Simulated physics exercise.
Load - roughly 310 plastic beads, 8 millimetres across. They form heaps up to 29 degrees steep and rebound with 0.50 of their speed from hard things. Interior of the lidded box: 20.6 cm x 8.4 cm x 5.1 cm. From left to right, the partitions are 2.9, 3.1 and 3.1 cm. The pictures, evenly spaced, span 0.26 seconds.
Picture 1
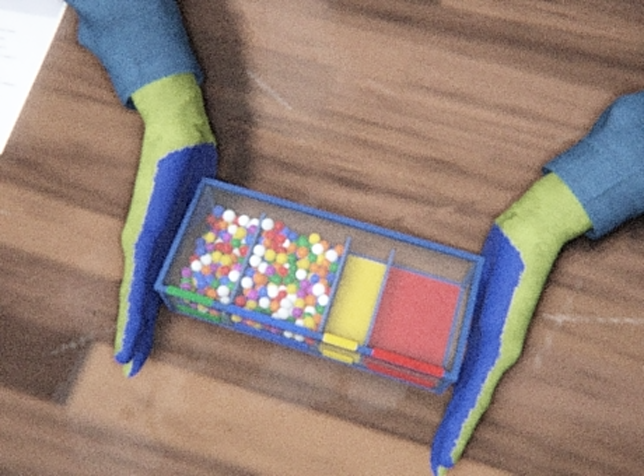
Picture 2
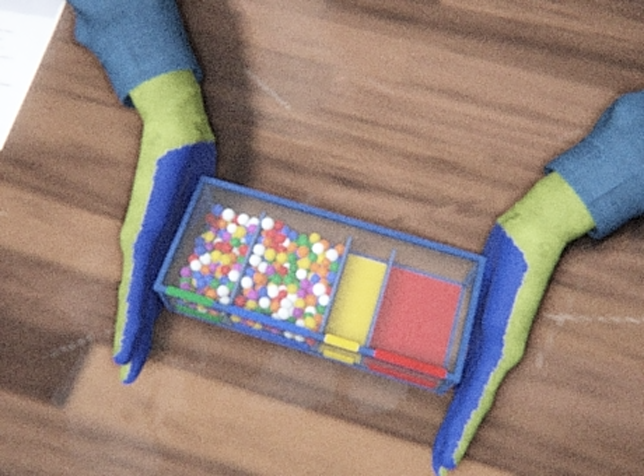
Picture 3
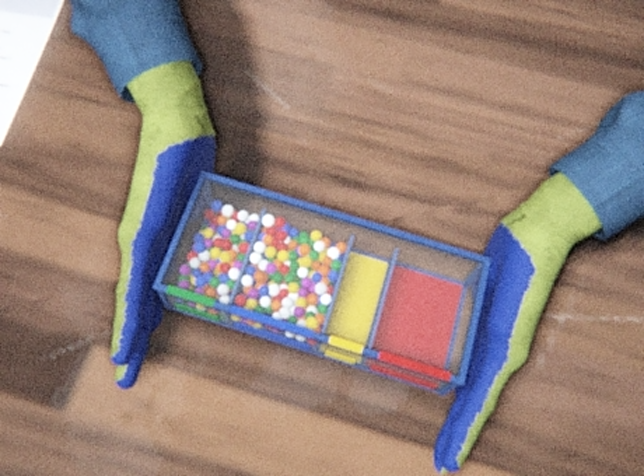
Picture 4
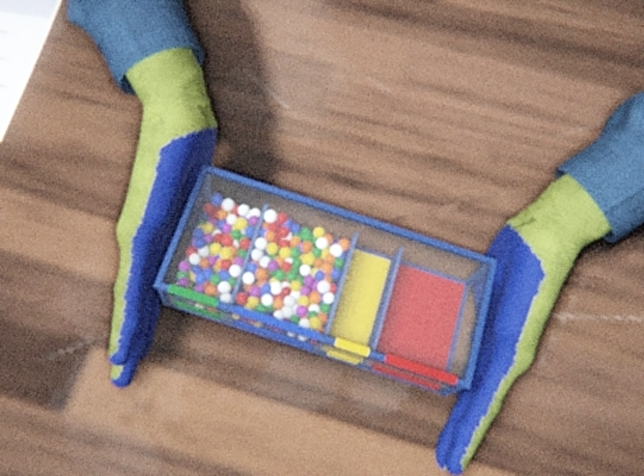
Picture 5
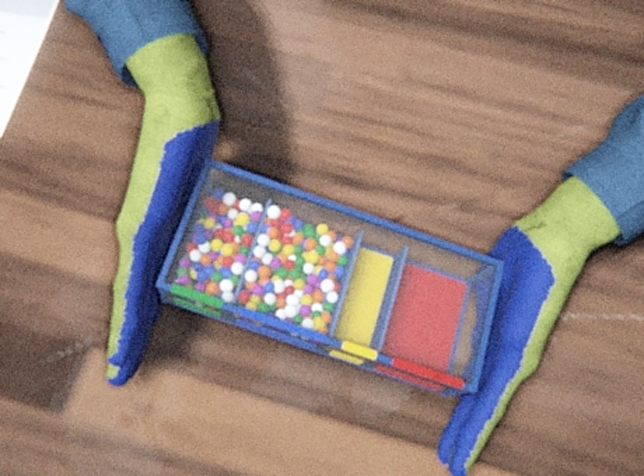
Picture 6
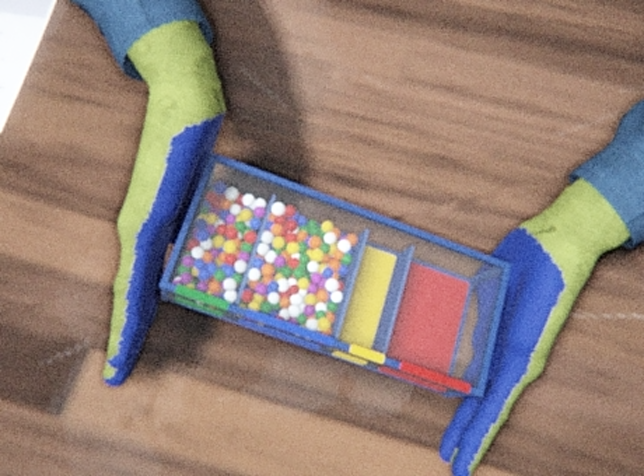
In this clip, two blue-sleeved hands hold a clear lidded box of multicolored beads above a wooden surface, then gradually tilt it down to the right while the beads stay mostly in the left sections beside yellow and red compartments.
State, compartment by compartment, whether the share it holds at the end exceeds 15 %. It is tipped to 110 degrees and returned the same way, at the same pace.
Red: Exceeds; blue: Exceeds; green: Does not exceed; yellow: Does not exceed.
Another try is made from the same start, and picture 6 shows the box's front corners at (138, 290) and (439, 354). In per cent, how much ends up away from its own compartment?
It comes to around 35 per cent in that case.
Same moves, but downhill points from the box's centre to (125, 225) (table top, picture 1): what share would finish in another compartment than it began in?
Estimate: Near 40 per cent.
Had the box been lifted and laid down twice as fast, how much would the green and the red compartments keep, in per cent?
Result: Green = 5 %; red = 60 %.
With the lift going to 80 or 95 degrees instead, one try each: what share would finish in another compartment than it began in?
Some 40 and some 70 per cent, respectively.
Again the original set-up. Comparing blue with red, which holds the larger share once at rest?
Red.
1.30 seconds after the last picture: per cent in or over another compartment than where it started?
60 %.
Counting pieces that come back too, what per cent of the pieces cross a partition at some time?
Something like 80 per cent of the pieces.
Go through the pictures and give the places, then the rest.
The first frame shows box tilt 0 degrees, front corners at (162, 286) and (451, 374); blue 60 %, green 40 %.
The second frame shows box tilt 1 degrees, front corners at (161, 286) and (454, 375).
The third frame shows box tilt 3 degrees, front corners at (161, 285) and (458, 378), lowest corner right front.
The fourth frame shows box tilt 7 degrees, front corners at (162, 283) and (464, 381), lowest corner right front.
The fifth frame shows box tilt 11 degrees, front corners at (164, 283) and (470, 385), lowest corner right front.
The sixth frame shows box tilt 15 degrees, front corners at (168, 283) and (477, 389), lowest corner right front; blue 60 %, green 40 %.
Then, 1.30 s after the last picture, tilt 110 degrees; red 35 %, blue 45 %, green 10 %, yellow 10 %.
Then, 2.16 s after the last picture, tilt 50 degrees; red 70 %, blue 20 %, yellow 5 %.
Then, 3.03 s after the last picture, tilt 0 degrees; red 70 %, blue 20 %, yellow 10 %.
In the end, red 70 %, blue 20 %, green 0 %, yellow 10 %.
